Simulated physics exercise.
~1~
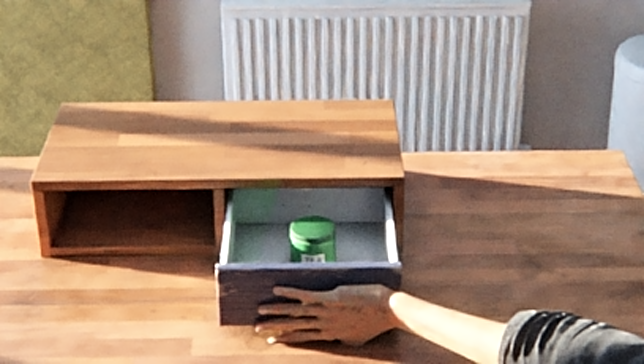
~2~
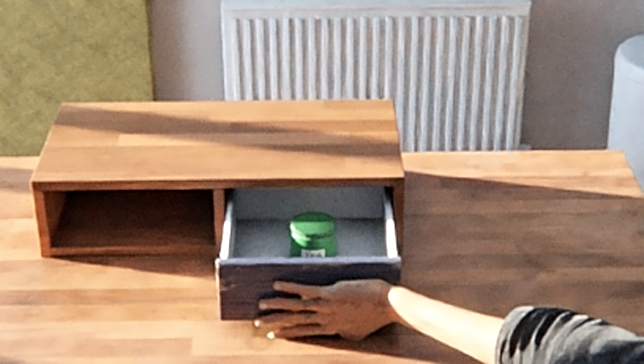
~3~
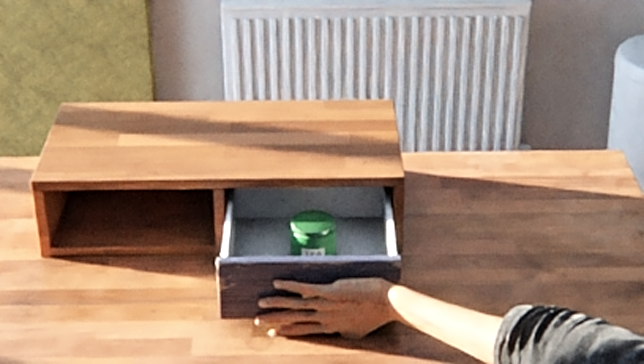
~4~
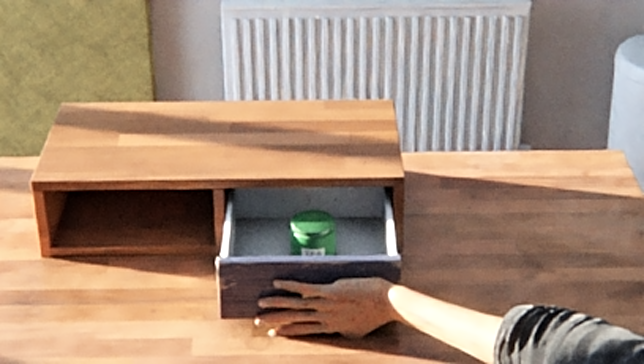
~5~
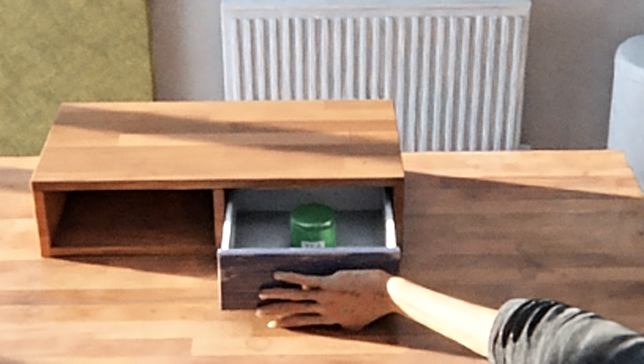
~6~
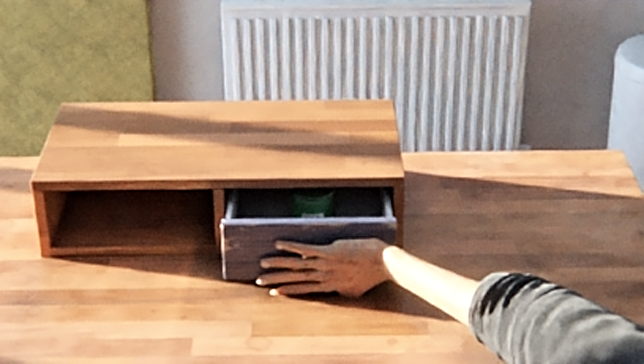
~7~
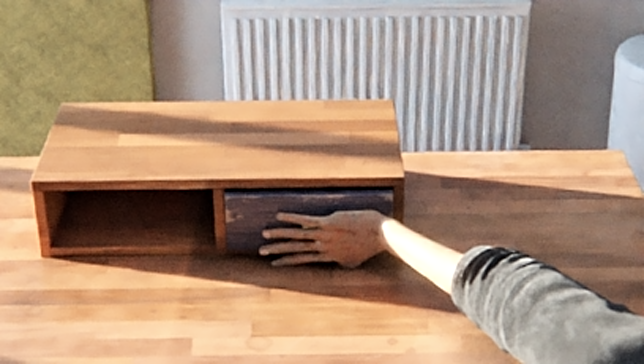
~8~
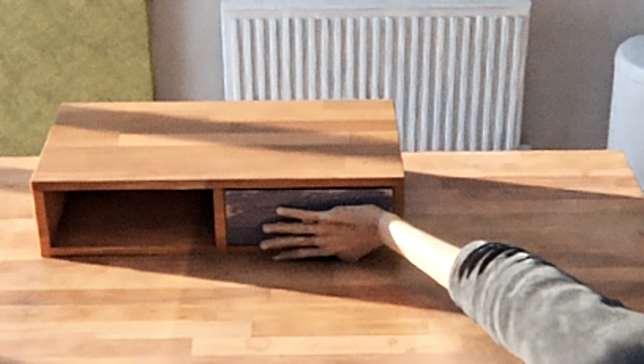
A hand slowly pushing a dark-fronted drawer holding a green jar into a small wooden chest until it shuts flush.
